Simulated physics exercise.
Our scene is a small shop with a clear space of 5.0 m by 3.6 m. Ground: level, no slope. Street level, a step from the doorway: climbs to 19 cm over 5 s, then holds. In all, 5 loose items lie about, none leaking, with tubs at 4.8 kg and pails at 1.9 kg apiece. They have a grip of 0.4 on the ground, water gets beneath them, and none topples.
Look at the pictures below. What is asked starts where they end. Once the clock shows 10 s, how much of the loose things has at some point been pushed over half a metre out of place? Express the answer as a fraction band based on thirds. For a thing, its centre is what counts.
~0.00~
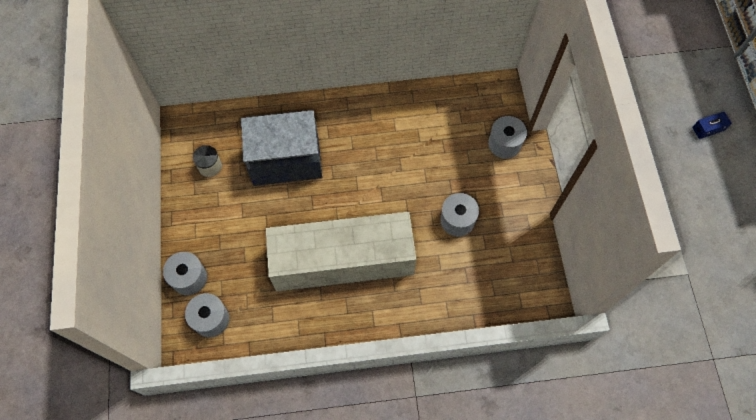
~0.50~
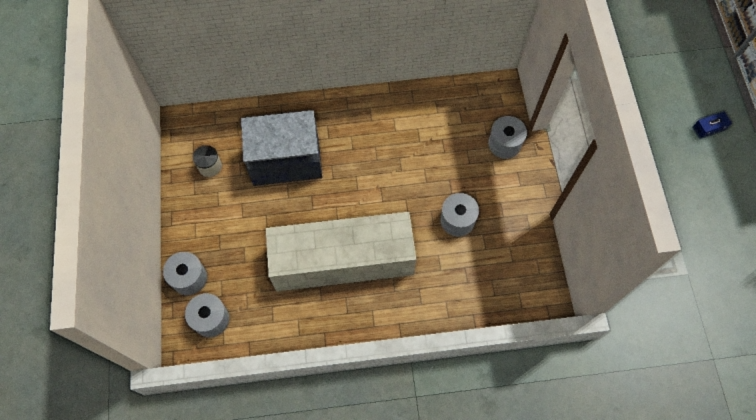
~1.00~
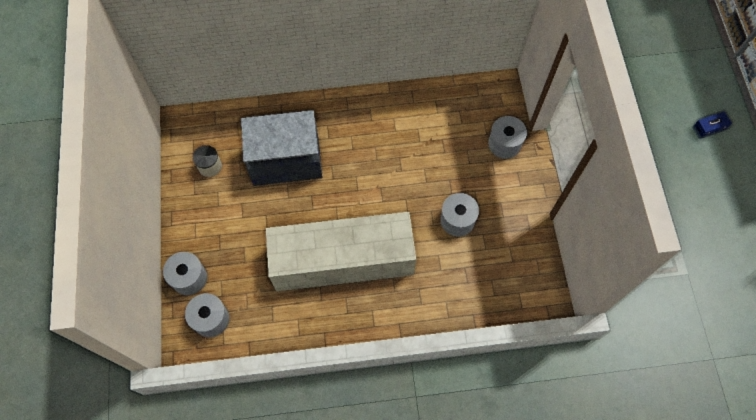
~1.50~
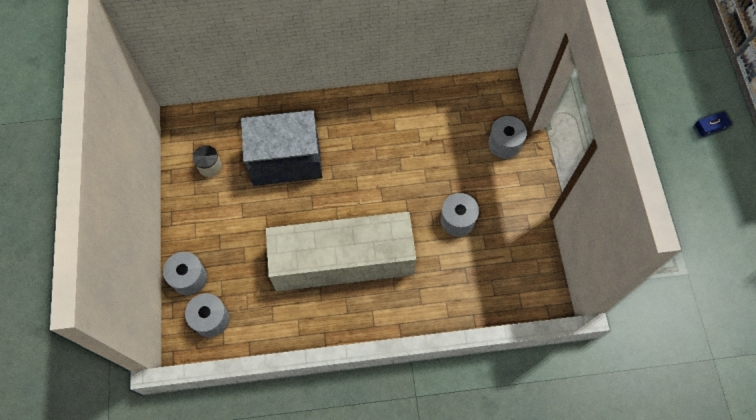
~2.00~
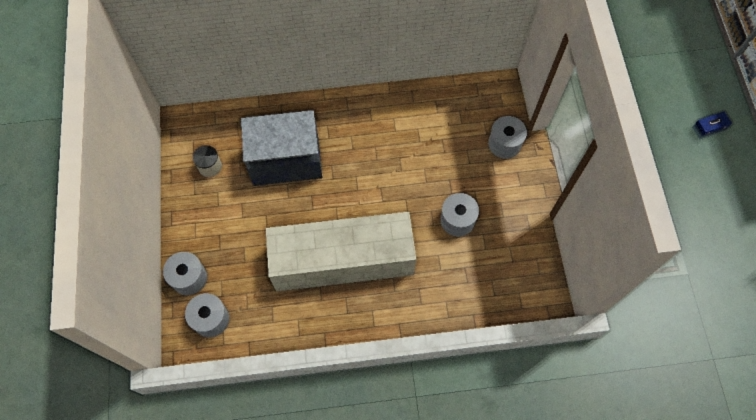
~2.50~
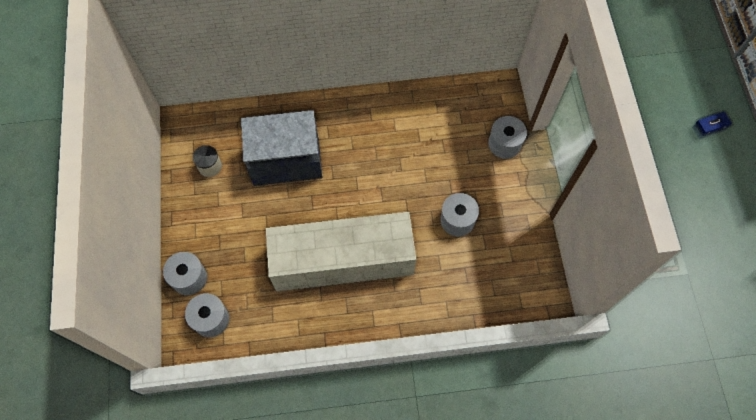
The band is one third to two thirds.
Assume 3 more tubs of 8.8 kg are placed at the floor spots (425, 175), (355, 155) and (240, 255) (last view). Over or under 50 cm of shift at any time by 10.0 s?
Result by item, in order: Beyond the cutoff, beyond the cutoff, inside the cutoff.
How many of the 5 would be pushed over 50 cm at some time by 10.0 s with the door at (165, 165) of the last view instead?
In that case the number is 2.
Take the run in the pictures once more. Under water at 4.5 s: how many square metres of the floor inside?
About 4.5 m2.
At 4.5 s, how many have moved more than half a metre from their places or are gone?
Tally at that time: 1.
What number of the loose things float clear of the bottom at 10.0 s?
Then: 5.
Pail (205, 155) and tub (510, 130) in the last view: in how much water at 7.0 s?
1 and 3 cm.
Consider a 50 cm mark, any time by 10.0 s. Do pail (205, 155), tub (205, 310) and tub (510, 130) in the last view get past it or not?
Same order as the question: Smaller, smaller, greater.
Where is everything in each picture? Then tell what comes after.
The first picture shows a tub at (460, 210) rests on the ground; a tub at (182, 270) rests on the ground; water covers 0.0 m2; 0 of 5 have shifted.
The second picture shows a tub at (460, 210) rests on the ground; a tub at (182, 270), on the bottom; water covers 0.0 m2; 0 of 5 have shifted.
The third picture shows a tub at (460, 210), on the bottom; a tub at (182, 270) rests on the ground; 0.0 m2 under water; 0 of 5 have shifted.
The fourth picture shows a tub at (460, 210), on the bottom; a tub at (182, 270), on the bottom; 0.0 m2 under water; 0 of 5 have shifted.
The fifth picture shows a tub at (460, 210) rests on the ground; a tub at (182, 270) rests on the ground; water covers 0.0 m2; 0 of 5 have shifted.
The sixth picture shows a tub at (460, 210), on the bottom; a tub at (182, 270) rests on the ground; water covers 0.2 m2; 0 of 5 have shifted.
After 3.5 s 0 of 5 are over 50 cm from their spots; 0 afloat.
After 4.5 s 1 of 5 are over 50 cm from their spots; 0 afloat.
After 7.0 s 2 of 5 are over 50 cm from their spots; 1 afloat.
After 10.0 s 3 of 5 are over 50 cm from their spots, and 3 have been at some point; 5 afloat.
